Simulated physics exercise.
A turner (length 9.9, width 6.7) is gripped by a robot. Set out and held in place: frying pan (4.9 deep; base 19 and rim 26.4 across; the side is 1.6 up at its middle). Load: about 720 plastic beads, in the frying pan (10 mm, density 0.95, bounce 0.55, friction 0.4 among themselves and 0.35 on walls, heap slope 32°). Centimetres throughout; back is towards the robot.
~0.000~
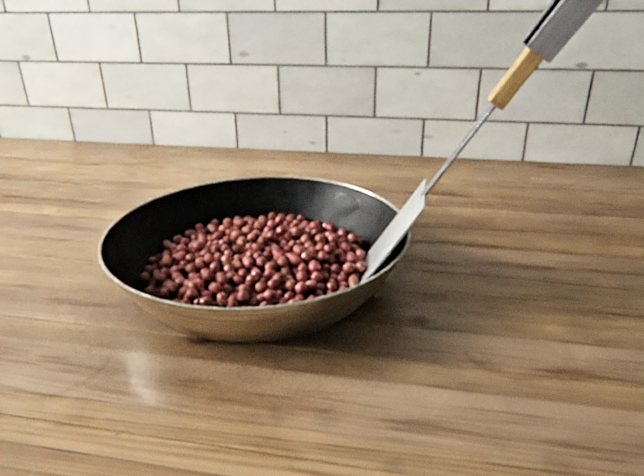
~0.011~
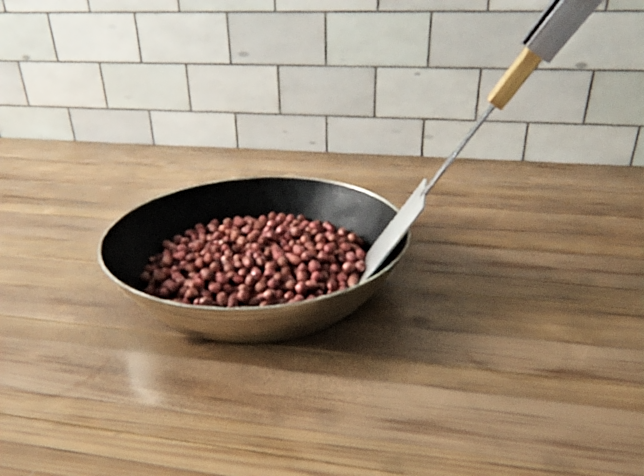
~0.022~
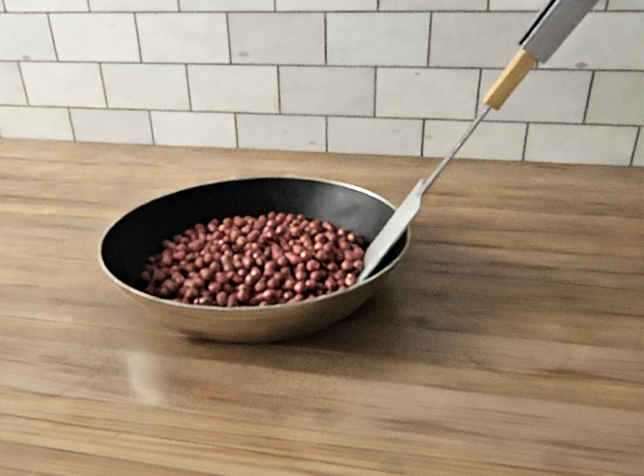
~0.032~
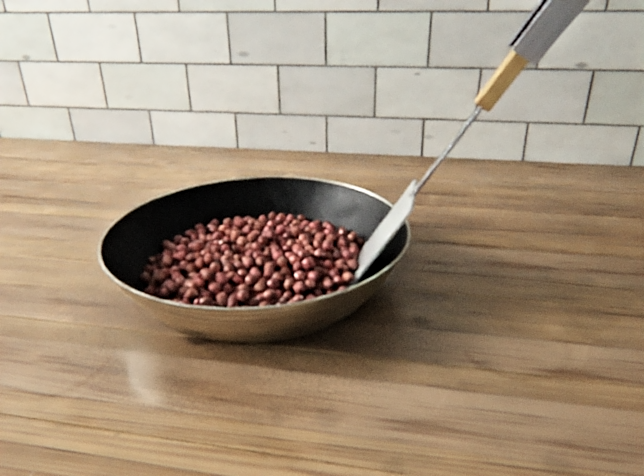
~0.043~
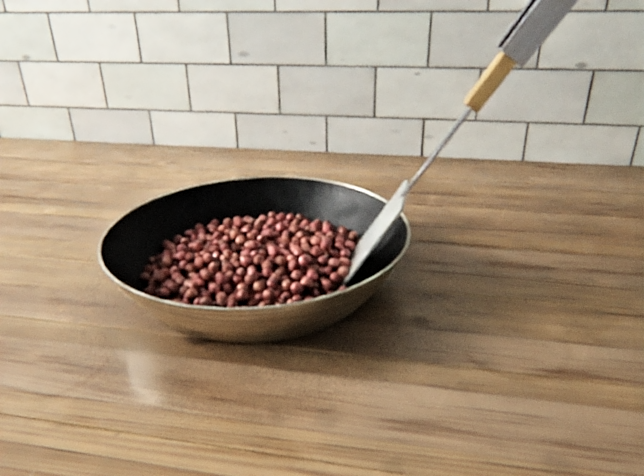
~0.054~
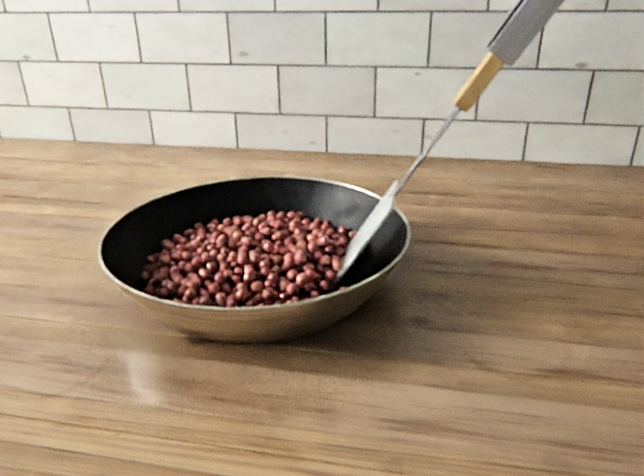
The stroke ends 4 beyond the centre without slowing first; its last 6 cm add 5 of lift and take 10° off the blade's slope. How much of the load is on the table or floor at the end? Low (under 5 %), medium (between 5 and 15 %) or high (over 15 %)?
A low share, under 5 %, ends on the table or floor.
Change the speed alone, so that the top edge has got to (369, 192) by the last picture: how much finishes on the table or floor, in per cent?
Some 10 per cent.
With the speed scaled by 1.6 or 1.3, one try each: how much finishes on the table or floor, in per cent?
About 10 and 5 per cent.
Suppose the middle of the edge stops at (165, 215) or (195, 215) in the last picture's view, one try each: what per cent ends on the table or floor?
About 10 and 0 per cent.
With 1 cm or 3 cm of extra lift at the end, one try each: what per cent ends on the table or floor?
About 0 and 0 per cent.
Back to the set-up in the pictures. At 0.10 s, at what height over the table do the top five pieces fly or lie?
About 5 cm.
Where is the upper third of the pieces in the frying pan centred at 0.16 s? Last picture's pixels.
Around (232, 249).
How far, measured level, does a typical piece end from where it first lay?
Some 2 cm.
By 0.10 s, sloping 58°, highest piece 5 above the table; 720 in the frying pan.
By 0.16 s, sloping 54°, highest piece 6 above the table; 720 in the frying pan.
By 0.38 s, sloping 48°, highest piece 6 above the table; 719 in the frying pan, 1 on the blade or in flight.
By 1.43 s, sloping 48°, highest piece 5 above the table; 718 in the frying pan, 2 on the table or floor.
Final count, 718 in the frying pan, 2 on the table or floor. That is 0 % on the table or floor.
